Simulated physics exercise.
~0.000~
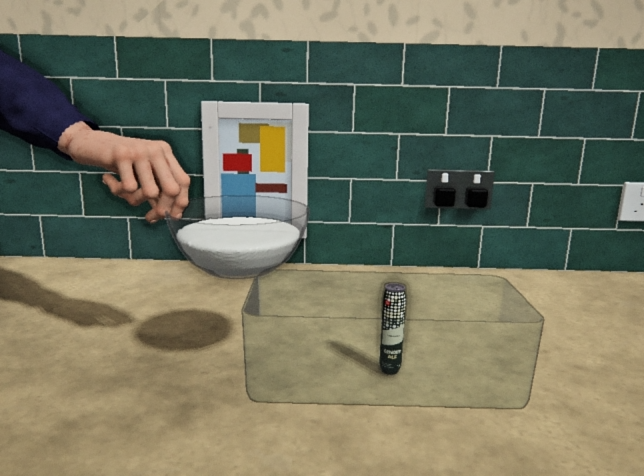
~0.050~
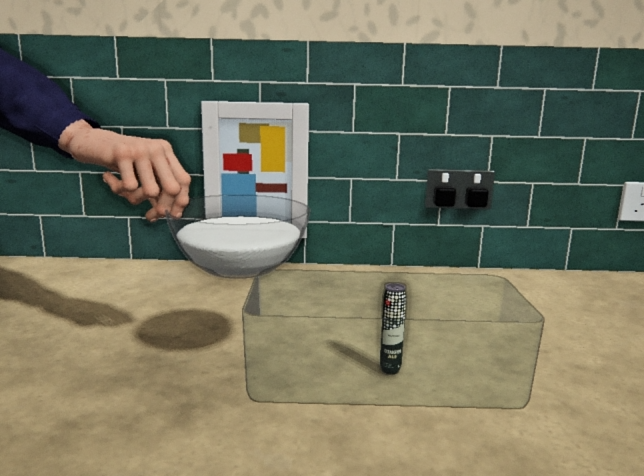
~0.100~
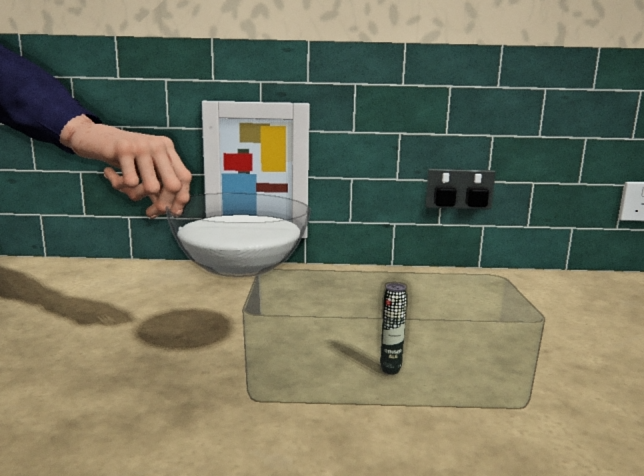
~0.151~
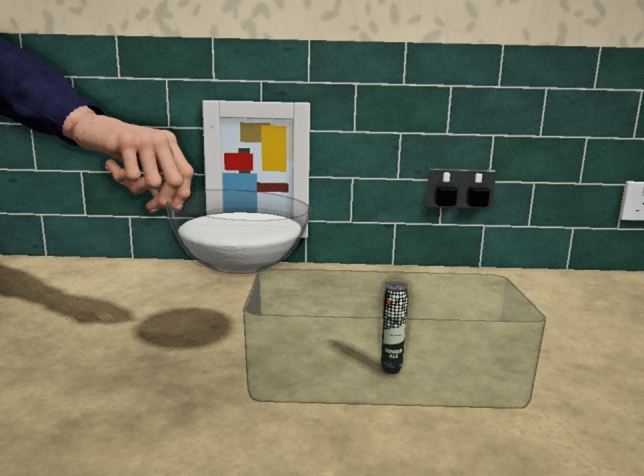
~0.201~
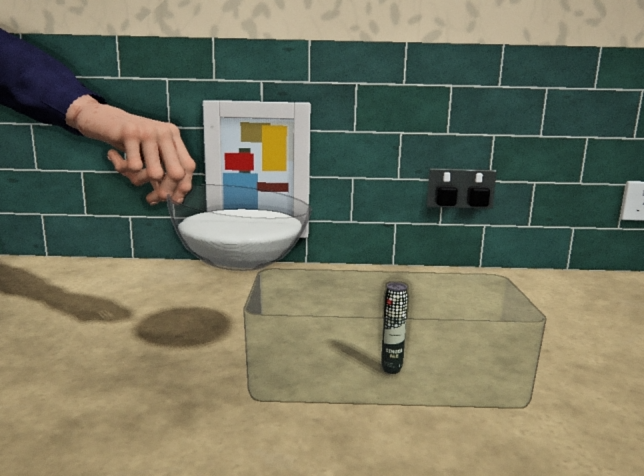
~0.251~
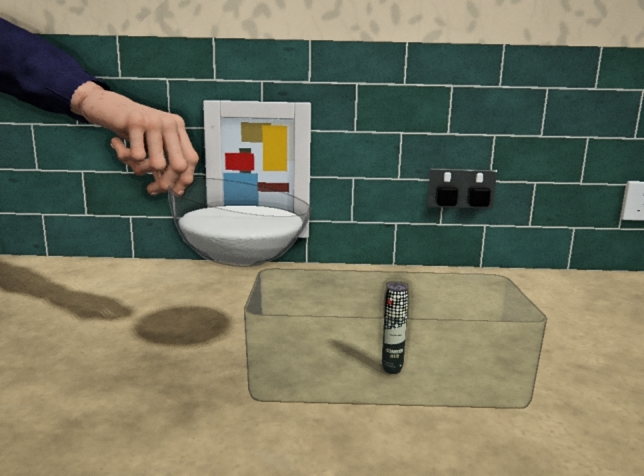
On a counter against green tiles, a hand held a clear round bowl of milk up to the left of an oblong basin with a small tin inside, and slowly tilted the bowl slightly rightward.
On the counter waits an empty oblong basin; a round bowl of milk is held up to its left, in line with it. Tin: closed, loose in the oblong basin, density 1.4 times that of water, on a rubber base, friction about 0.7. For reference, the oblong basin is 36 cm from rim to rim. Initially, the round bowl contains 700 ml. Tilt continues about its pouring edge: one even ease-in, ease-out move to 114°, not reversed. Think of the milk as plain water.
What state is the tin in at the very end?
It tilts over.
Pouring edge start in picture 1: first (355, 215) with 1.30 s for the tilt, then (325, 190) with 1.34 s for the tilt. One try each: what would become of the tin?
First it stays up; then it keeps standing.
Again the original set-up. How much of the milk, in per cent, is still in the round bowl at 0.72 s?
About 58 per cent.
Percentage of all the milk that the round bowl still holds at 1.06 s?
0 in a hundred, give or take.
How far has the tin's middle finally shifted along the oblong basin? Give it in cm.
Roughly 8.0 cm.
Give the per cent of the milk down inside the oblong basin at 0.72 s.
I'd put it near 7 percent.
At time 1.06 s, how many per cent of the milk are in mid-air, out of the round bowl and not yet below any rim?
Close to 10 %.
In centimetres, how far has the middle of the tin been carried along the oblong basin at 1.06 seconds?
Reading: Roughly 1 cm.
After 0.72 s the tilt is 66° and 57 per cent is still to pour; the tin stands where it began.
After 1.06 s the tilt is 104° and 0 per cent is still to pour; the tin leans 13°.
After 1.41 s the tilt is 114° and 0 per cent is still to pour; the tin lies on its side.
After 1.80 s the tilt is 114° and 0 per cent is still to pour; the tin lies on its side.
In the end the tin lies on its side.
